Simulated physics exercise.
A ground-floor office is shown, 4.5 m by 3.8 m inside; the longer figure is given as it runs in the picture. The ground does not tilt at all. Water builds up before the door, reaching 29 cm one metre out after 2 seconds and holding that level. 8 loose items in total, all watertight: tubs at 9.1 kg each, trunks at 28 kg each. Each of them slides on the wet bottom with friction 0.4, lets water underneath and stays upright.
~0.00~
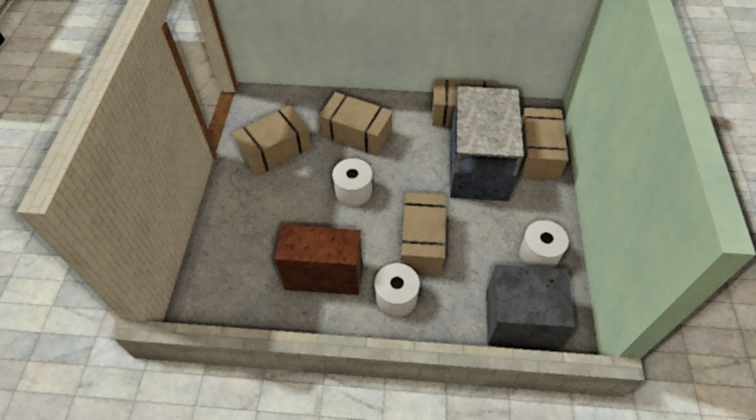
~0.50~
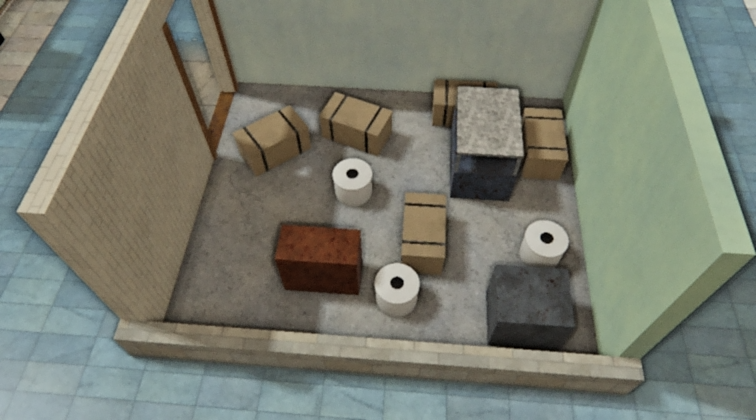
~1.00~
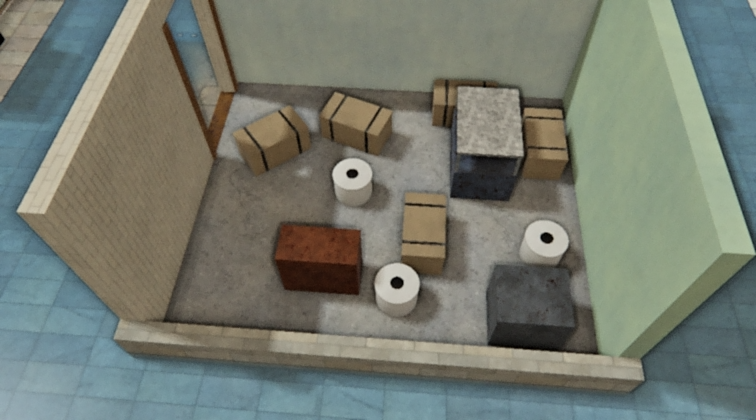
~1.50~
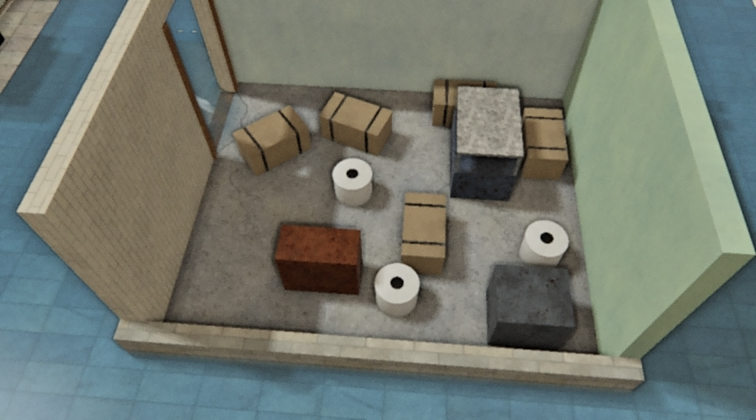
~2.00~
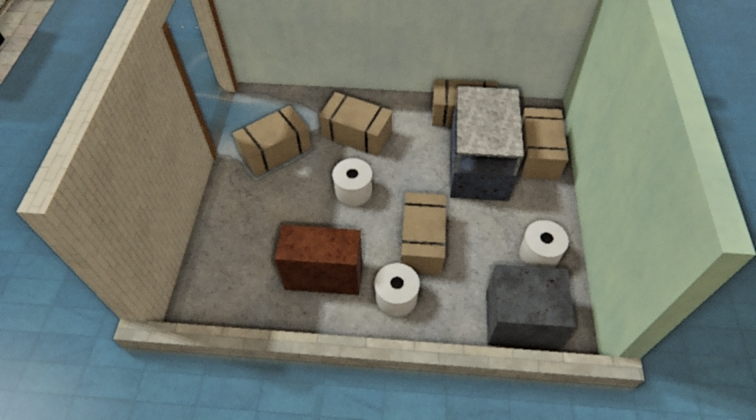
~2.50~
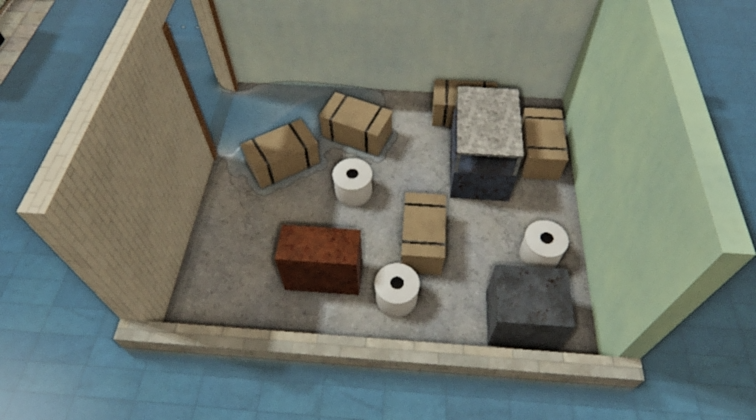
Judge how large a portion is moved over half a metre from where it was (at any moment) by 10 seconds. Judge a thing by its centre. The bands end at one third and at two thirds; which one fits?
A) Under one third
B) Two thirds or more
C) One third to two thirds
Answer: B.
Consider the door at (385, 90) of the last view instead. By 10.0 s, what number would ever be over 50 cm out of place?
Then it comes to 7.
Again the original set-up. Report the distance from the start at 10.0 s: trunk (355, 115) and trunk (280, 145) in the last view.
150 cm, 120 cm.
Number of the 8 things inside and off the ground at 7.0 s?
Tally: 6 of them.
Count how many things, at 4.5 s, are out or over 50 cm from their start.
4.
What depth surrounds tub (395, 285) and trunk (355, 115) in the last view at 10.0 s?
10 and 19 cm.
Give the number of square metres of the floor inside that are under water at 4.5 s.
I'd estimate close to 10.5 m2.
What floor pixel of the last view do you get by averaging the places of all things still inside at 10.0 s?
The average lands around (383, 236).
After 3.5 s 2 of 8 are over 50 cm from their spots; 0 afloat.
After 4.5 s 4 of 8 are over 50 cm from their spots; 1 afloat.
After 7.0 s 7 of 8 are over 50 cm from their spots; 6 afloat.
After 10.0 s 7 of 8 are over 50 cm from their spots, and 7 have been at some point; 8 afloat.
